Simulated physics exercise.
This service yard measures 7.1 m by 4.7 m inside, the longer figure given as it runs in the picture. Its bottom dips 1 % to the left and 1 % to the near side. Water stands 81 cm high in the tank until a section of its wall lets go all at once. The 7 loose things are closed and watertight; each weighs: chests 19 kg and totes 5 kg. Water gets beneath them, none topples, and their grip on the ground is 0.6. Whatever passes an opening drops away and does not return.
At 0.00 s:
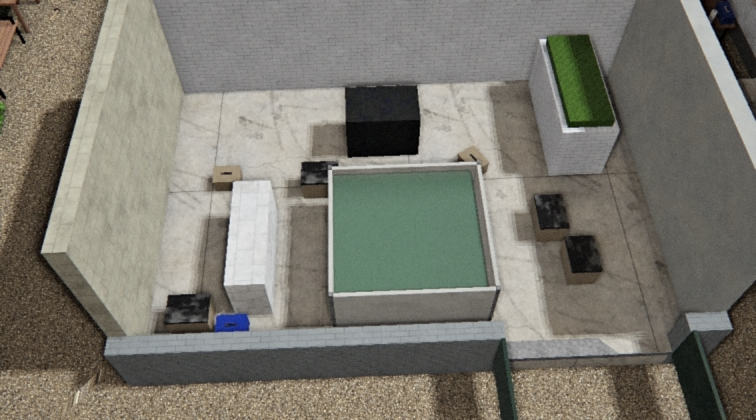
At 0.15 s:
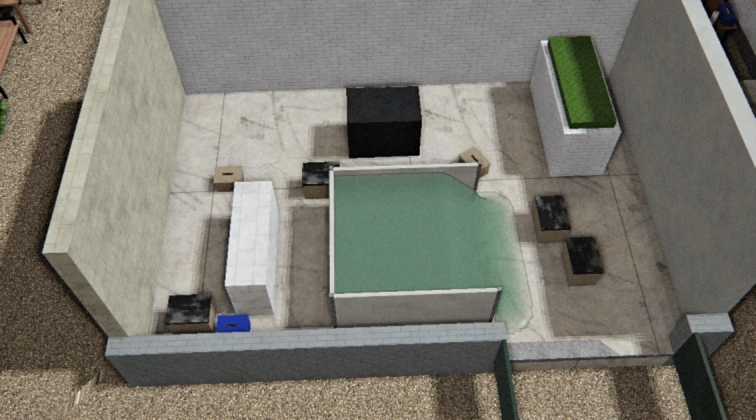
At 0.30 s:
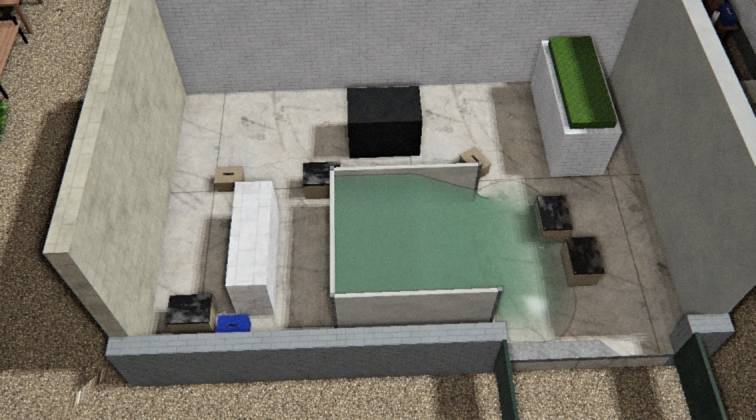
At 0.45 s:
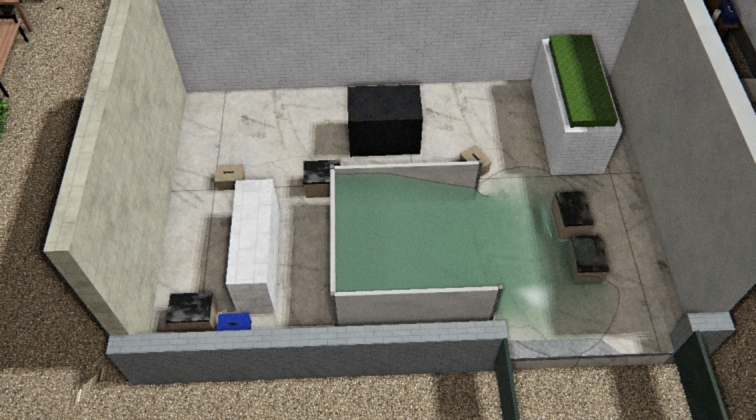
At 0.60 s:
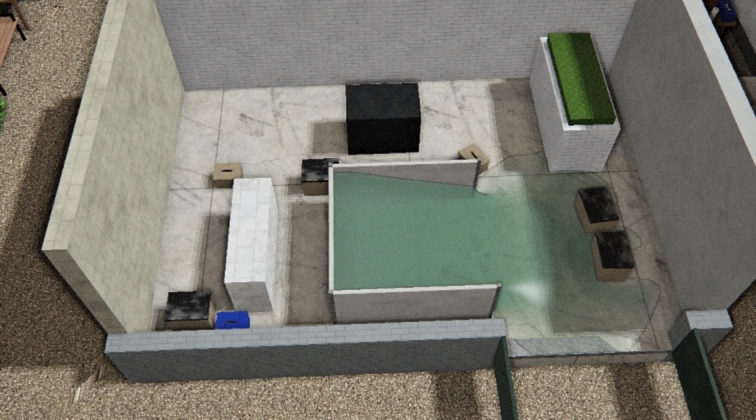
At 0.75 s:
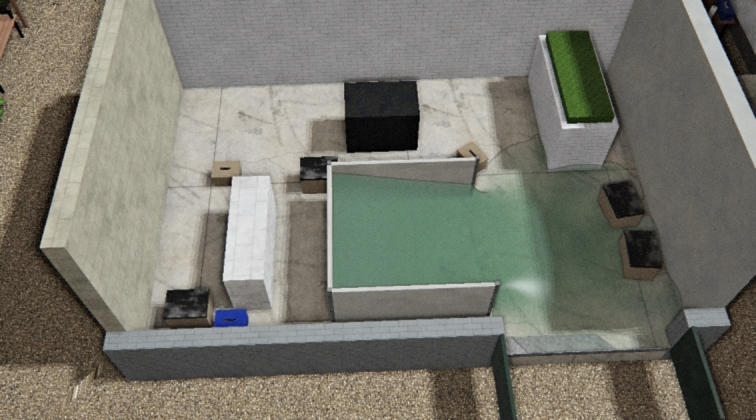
In a walled yard, green water spreads right from an enclosure and pushes two dark-topped boxes rightward.
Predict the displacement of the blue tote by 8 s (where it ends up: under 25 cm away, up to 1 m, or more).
The blue tote barely shifts.
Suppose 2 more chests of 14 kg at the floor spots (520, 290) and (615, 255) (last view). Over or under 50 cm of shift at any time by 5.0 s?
In turn: More, past it.
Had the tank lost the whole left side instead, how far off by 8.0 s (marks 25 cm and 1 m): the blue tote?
In that case the blue tote ends far away.
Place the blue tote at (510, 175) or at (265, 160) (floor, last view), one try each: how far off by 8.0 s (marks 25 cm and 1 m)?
In turn: It gets carried off; it barely shifts.
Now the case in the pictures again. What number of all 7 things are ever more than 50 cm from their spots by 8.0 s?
That makes 3.
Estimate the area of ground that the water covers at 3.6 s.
Roughly 17 m2.
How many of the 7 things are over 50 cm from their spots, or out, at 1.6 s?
2 of them.
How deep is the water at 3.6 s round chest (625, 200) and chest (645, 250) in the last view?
Roughly 38 and 17 cm.
After 1.6 s the blue tote is near (230, 320), 0.0 m from its start, aground; 0 of 7 are out; 2 afloat.
After 3.6 s the blue tote is near (230, 320), 0.0 m from its start, aground; 0 of 7 are out; 2 afloat.
After 5.6 s the blue tote is near (230, 320), 0.0 m from its start, aground; 1 of 7 are out; 2 afloat.
After 8.0 s the blue tote is near (230, 320), 0.0 m from its start, aground; 1 of 7 are out; 1 afloat.
